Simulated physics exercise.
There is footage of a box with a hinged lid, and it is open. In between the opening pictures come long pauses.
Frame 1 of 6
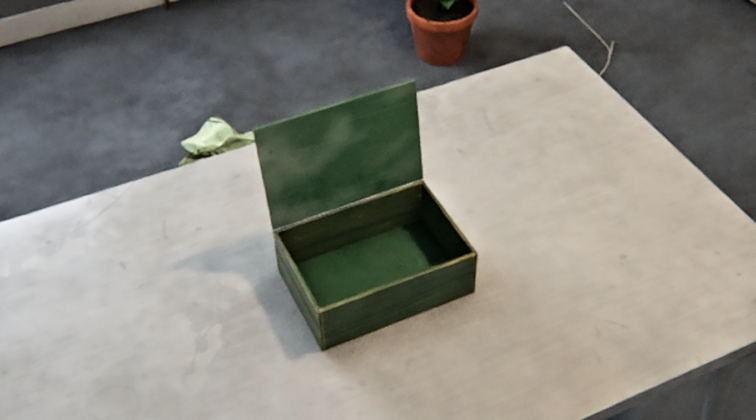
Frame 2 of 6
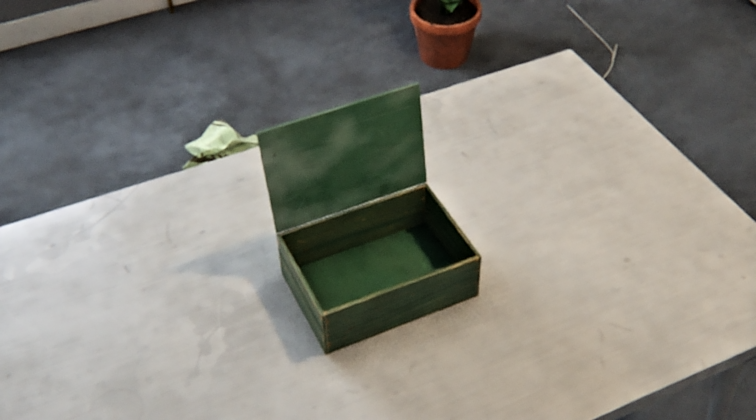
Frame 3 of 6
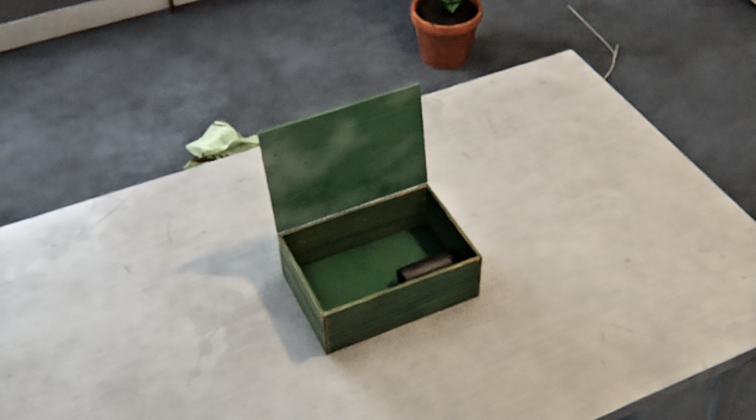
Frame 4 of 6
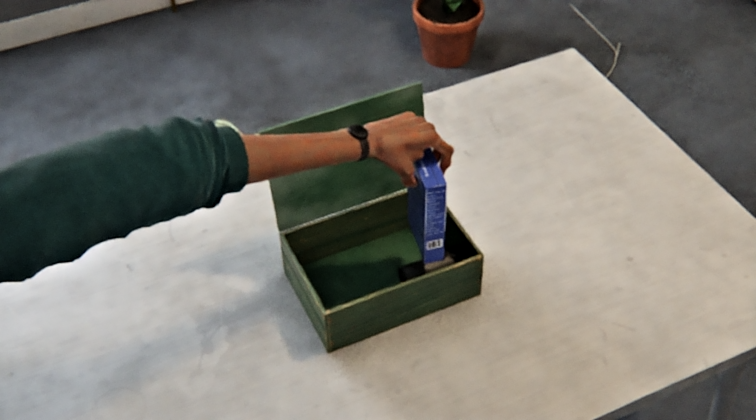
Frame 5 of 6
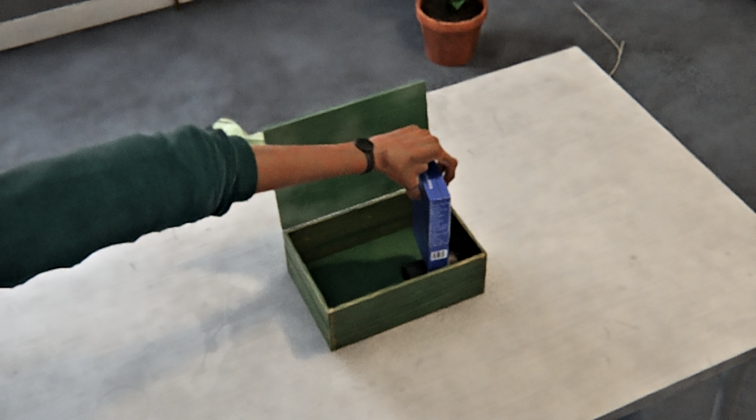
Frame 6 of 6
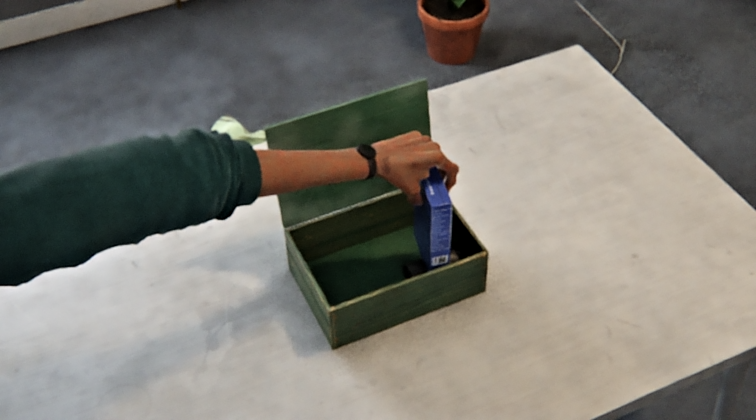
Hand in a green sleeve lowering a blue packet into an open green box where a small dark object has appeared.
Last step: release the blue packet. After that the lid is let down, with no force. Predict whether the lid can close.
Prediction: The lid cannot close.
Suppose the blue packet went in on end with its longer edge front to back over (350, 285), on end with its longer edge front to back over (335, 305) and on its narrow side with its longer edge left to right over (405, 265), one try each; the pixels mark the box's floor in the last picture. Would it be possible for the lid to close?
First - not shut; second - not shut; third - not shut.
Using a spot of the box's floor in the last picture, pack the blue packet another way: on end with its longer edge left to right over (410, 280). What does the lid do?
In that case, no gap is left.
Then, 0.60 s after the last picture, blue packet tipped 37° from how it was near (423, 217); black shaker rolled a little.
Then, 1.60 s after the last picture, lid 86° above the rim; blue packet tipped 32° from how it was near (425, 220); black shaker rolled about its own width.
At rest, lid 78° above the rim; left askew, blue packet; black shaker in place. Seen from the same camera at the end, blue packet near (427, 220).
